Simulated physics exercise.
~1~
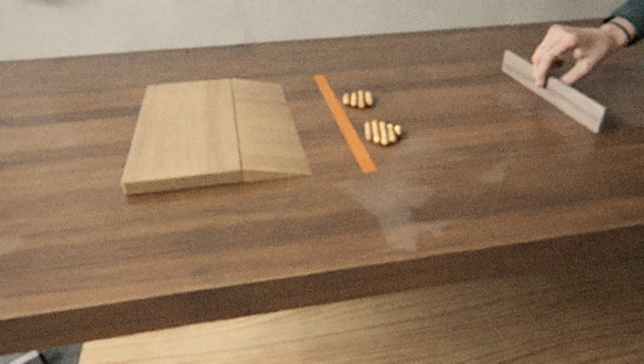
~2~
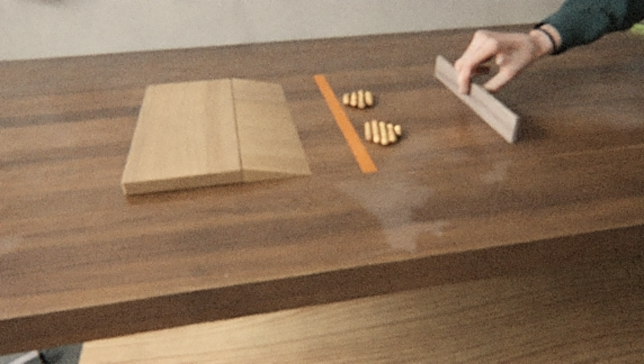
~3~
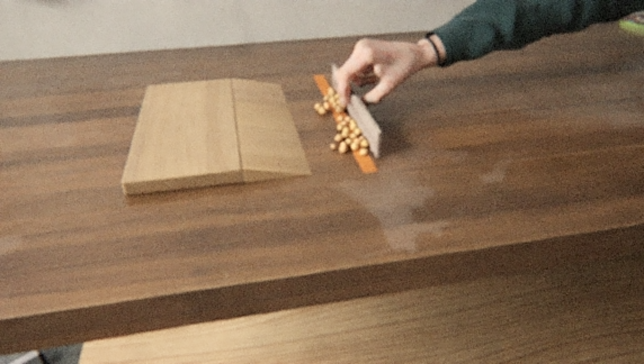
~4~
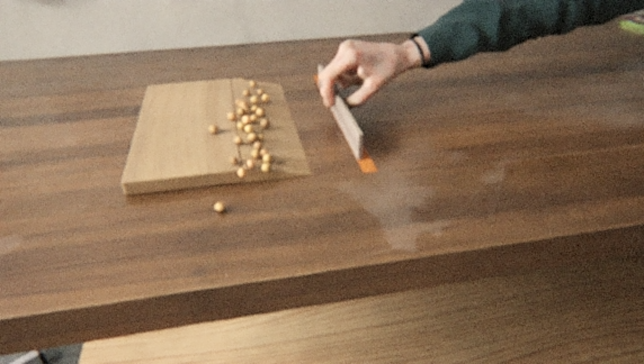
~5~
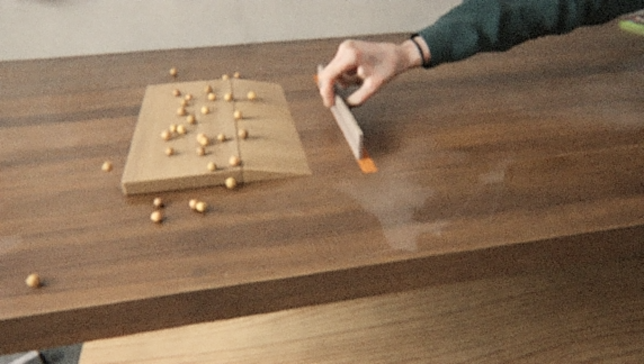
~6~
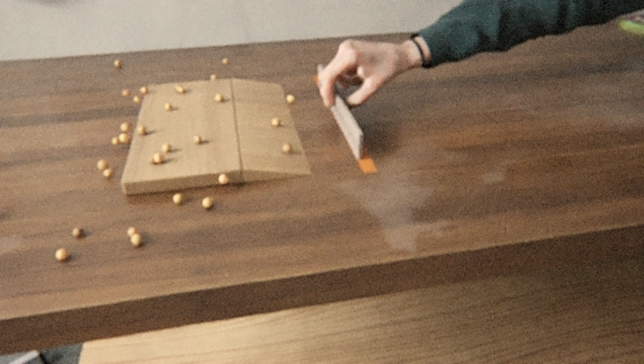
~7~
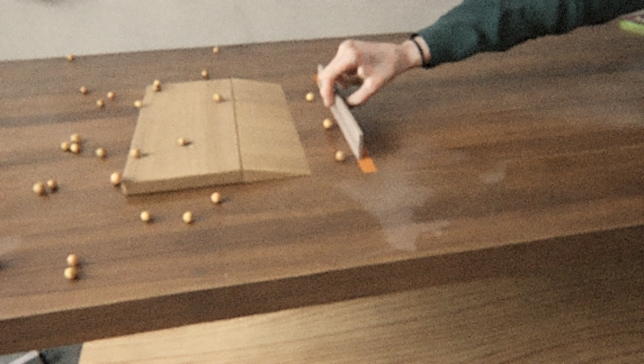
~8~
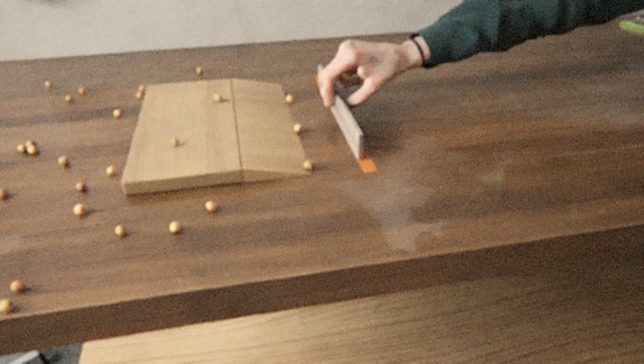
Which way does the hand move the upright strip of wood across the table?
The hand moves the strip of wood to the left, toward the orange tape and the ramp.
